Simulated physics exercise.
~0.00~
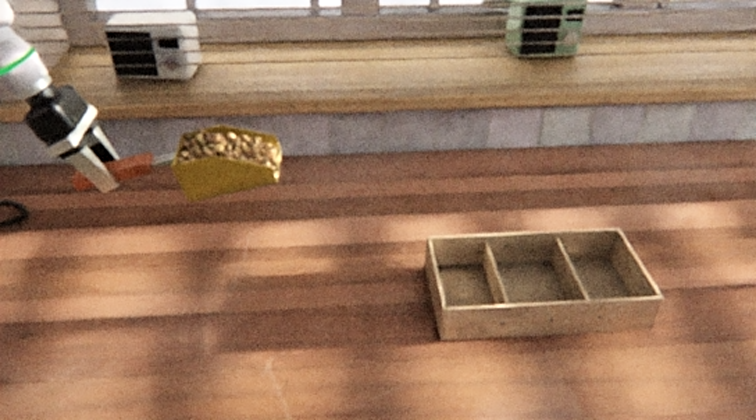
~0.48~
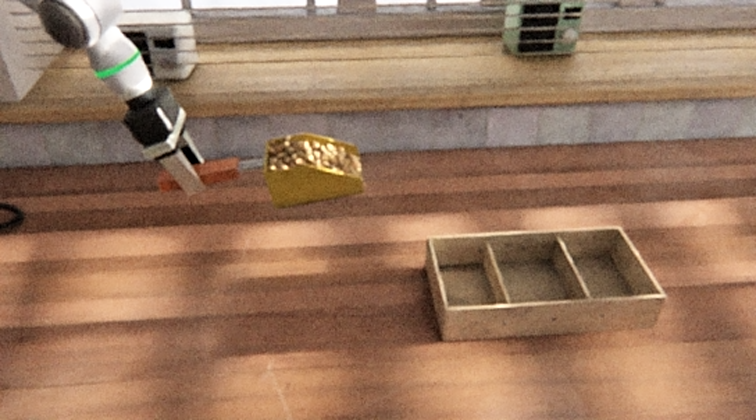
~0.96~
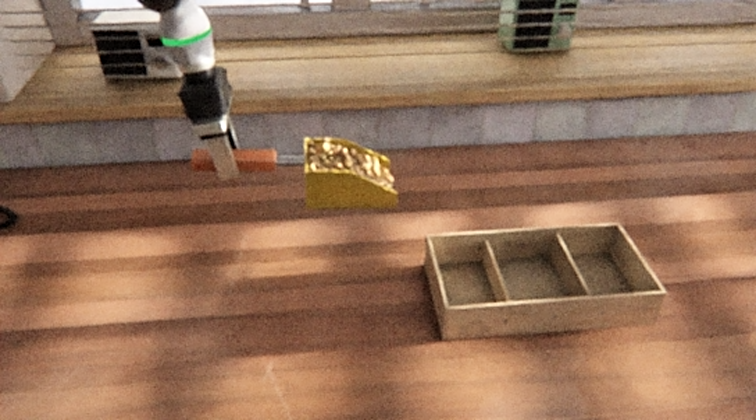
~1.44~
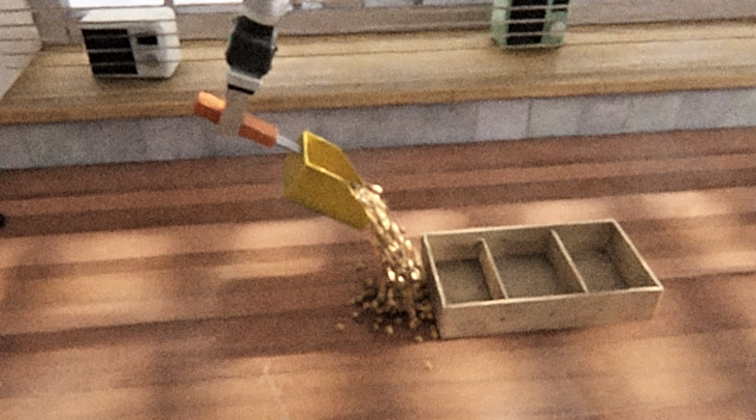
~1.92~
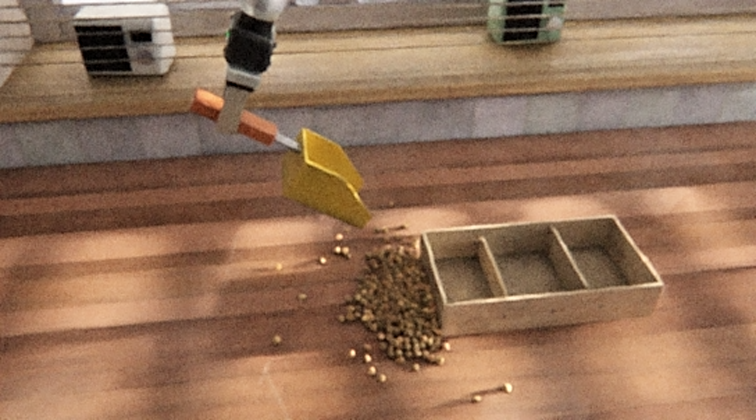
A robot arm moves a yellow scoop right and tips its chickpeas beside a divided box.
